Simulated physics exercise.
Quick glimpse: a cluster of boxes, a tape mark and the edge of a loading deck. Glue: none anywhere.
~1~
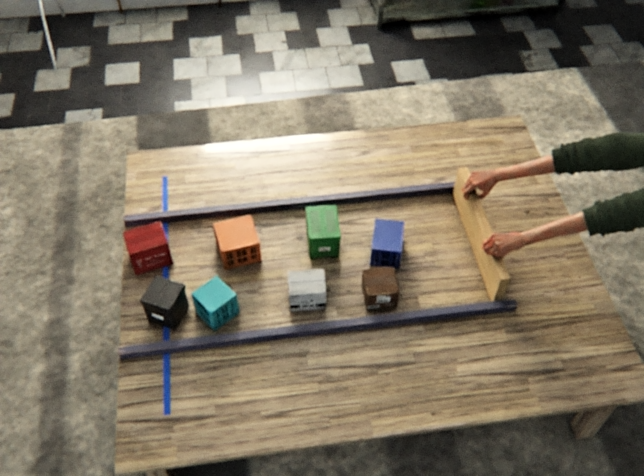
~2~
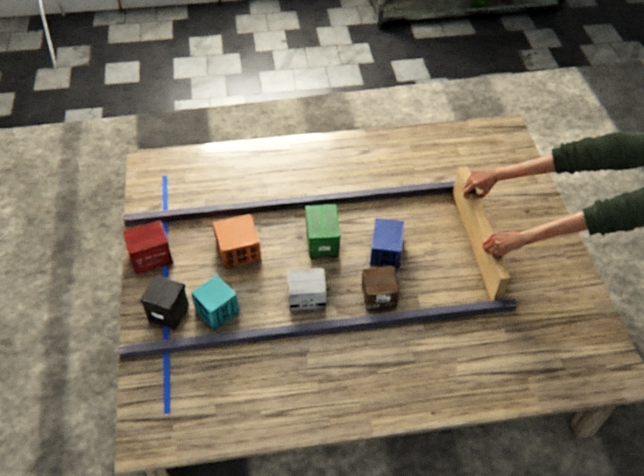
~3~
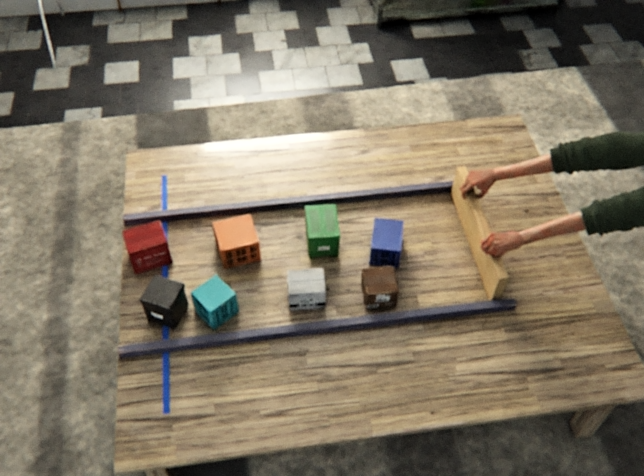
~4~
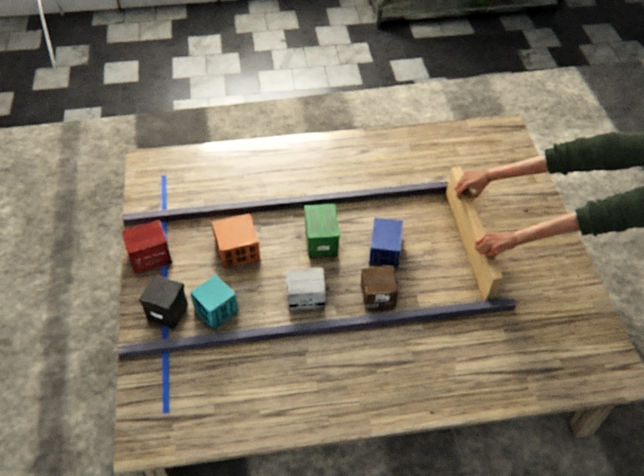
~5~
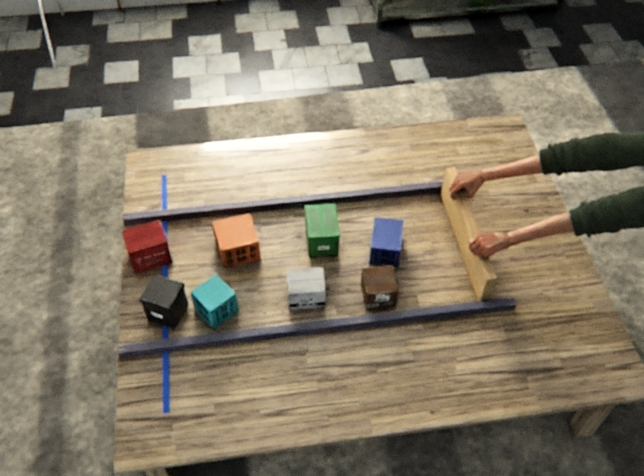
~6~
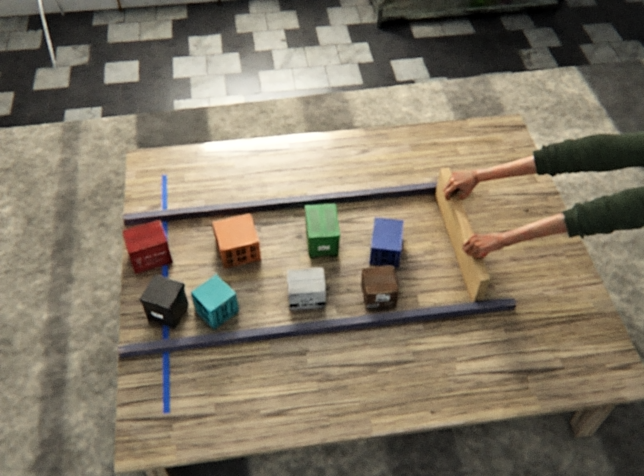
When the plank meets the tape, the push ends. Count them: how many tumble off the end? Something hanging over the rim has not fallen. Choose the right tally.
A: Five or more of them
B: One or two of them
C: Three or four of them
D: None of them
(A) Five or more of them.
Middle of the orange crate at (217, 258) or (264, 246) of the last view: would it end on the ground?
Place by place, it slips off; slips off.
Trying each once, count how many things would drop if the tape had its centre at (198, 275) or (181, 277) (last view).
The first try gives 3, the second gives 3.
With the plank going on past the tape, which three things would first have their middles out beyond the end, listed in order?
The order is the black tote, then the red parcel, then the turquoise crate.
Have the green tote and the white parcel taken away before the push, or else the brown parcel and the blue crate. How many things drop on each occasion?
The counts: 3 and 4.
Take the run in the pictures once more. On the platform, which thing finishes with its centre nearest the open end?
It's the green tote that is foremost.
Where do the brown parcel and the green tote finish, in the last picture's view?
They come to rest around (147, 315) and (137, 230).
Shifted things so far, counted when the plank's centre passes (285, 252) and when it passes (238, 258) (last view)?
First 7, then 8.
Early on, none off yet; red parcel at rest near (148, 247); black tote at rest near (165, 302); turquoise crate at rest near (215, 302).
A while later, none off yet; red parcel at rest near (148, 247); black tote at rest near (165, 302); turquoise crate travelled a little near (210, 302).
Further along, none off yet; red parcel travelled about its own width near (119, 253); black tote leaning a little near (102, 306); turquoise crate travelled well along near (138, 311).
Finally, the number that fall off is five or more; lost, white parcel, orange crate, turquoise crate, black tote and red parcel.
